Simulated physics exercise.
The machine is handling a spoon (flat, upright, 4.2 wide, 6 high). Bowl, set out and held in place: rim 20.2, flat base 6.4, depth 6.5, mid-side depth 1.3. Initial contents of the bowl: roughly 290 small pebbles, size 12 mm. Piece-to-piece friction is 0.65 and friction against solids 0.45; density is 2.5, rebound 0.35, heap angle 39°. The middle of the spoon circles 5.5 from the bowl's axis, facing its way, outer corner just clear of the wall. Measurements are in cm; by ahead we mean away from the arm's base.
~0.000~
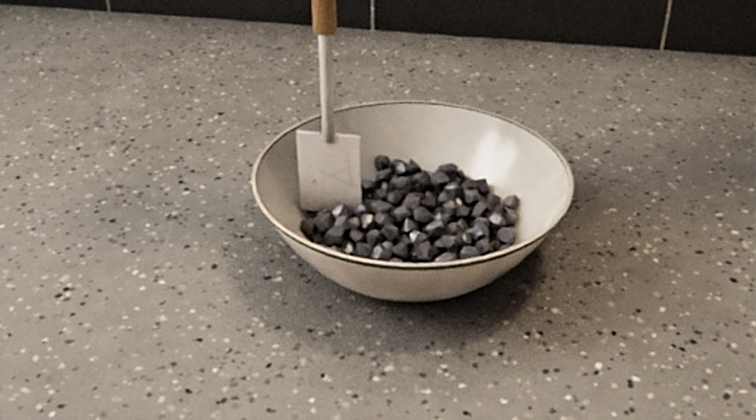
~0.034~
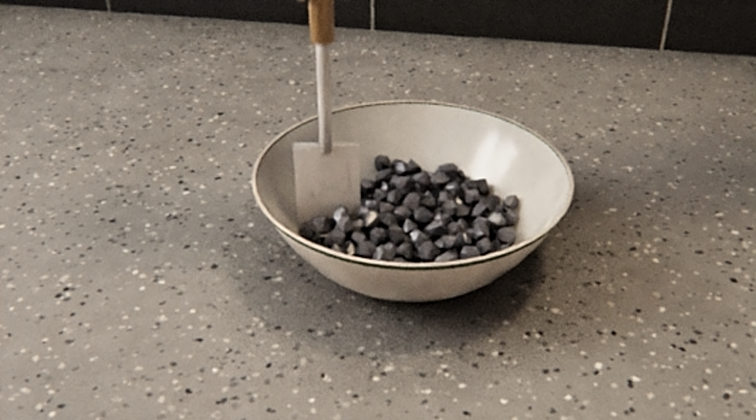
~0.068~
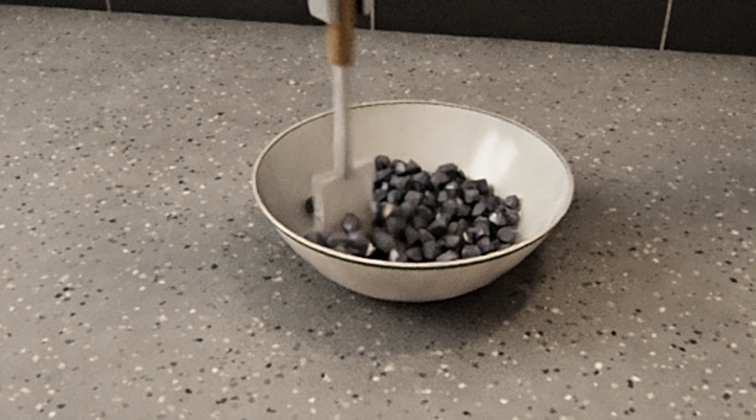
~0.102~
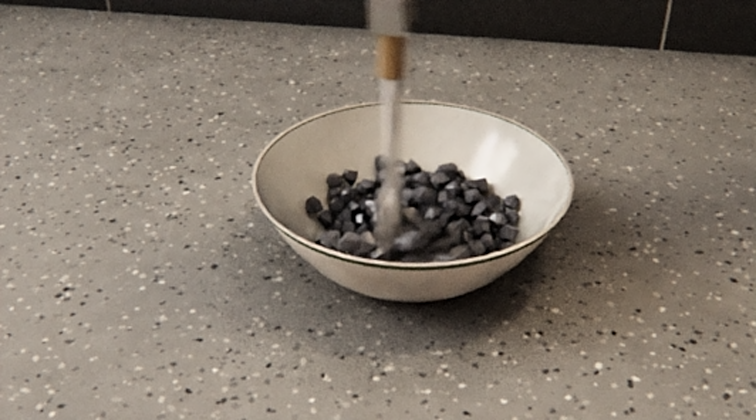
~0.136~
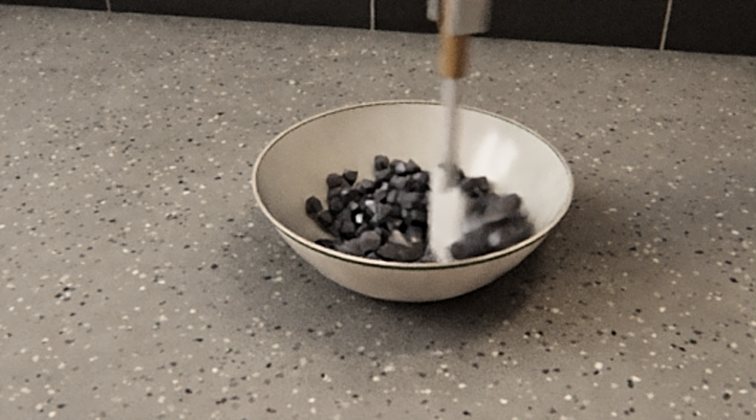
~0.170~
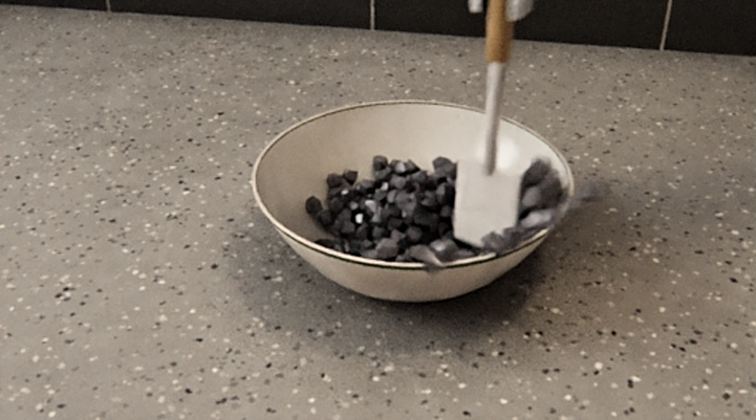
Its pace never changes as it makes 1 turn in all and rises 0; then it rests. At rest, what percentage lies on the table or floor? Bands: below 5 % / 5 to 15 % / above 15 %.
Above 15 %.
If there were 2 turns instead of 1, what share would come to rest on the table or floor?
Roughly 45 percent would end up there.
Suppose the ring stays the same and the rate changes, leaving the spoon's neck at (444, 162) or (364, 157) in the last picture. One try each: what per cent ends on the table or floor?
Some 15 and 10 %.
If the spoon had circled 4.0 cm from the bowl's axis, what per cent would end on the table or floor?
Around 25 in a hundred.
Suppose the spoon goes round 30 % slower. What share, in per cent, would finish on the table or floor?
That would be some 20 percent.
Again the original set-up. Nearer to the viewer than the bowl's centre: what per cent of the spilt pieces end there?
Around 50 percent of the pieces.
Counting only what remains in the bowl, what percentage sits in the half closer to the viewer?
Around 60 percent of it.
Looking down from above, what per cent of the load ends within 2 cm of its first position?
I'd guess close to 35 percent of the load.
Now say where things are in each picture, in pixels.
In the first picture, the spoon neck at (328, 113), 0° round; upper third of the load around (417, 214), from x 310 to 510, top at y 165; 286 in the bowl.
In the second picture, the spoon neck at (326, 124), 15° round; upper third of the load around (416, 217), from x 305 to 510, top at y 165.
In the third picture, the spoon neck at (344, 148), 50° round; upper third of the load around (412, 219), from x 310 to 510, top at y 165.
In the fourth picture, the spoon neck at (392, 163), 86° round; upper third of the load around (424, 221), from x 315 to 510, top at y 165.
In the fifth picture, the spoon neck at (450, 161), 121° round; upper third of the load around (461, 219), from x 315 to 525, top at y 165; 285 in the bowl, 1 in flight or on the tool.
In the sixth picture, the spoon neck at (491, 144), 157° round; upper third of the load around (497, 202), from x 315 to 590, top at y 165; 280 in the bowl, 6 in flight or on the tool.
After 0.24 s, 230° round, highest piece 12 above the table; 262 in the bowl, 24 in flight or on the tool.
After 0.31 s, 303° round, highest piece 12 above the table; 242 in the bowl, 9 on the table or floor, 35 in flight or on the tool.
After 0.54 s, 0° round, highest piece 7 above the table; 204 in the bowl, 82 on the table or floor.
After 1.24 s, 0° round, highest piece 7 above the table; 204 in the bowl, 82 on the table or floor.
In the end, 204 in the bowl, 82 on the table or floor. That is 29 % on the table or floor.
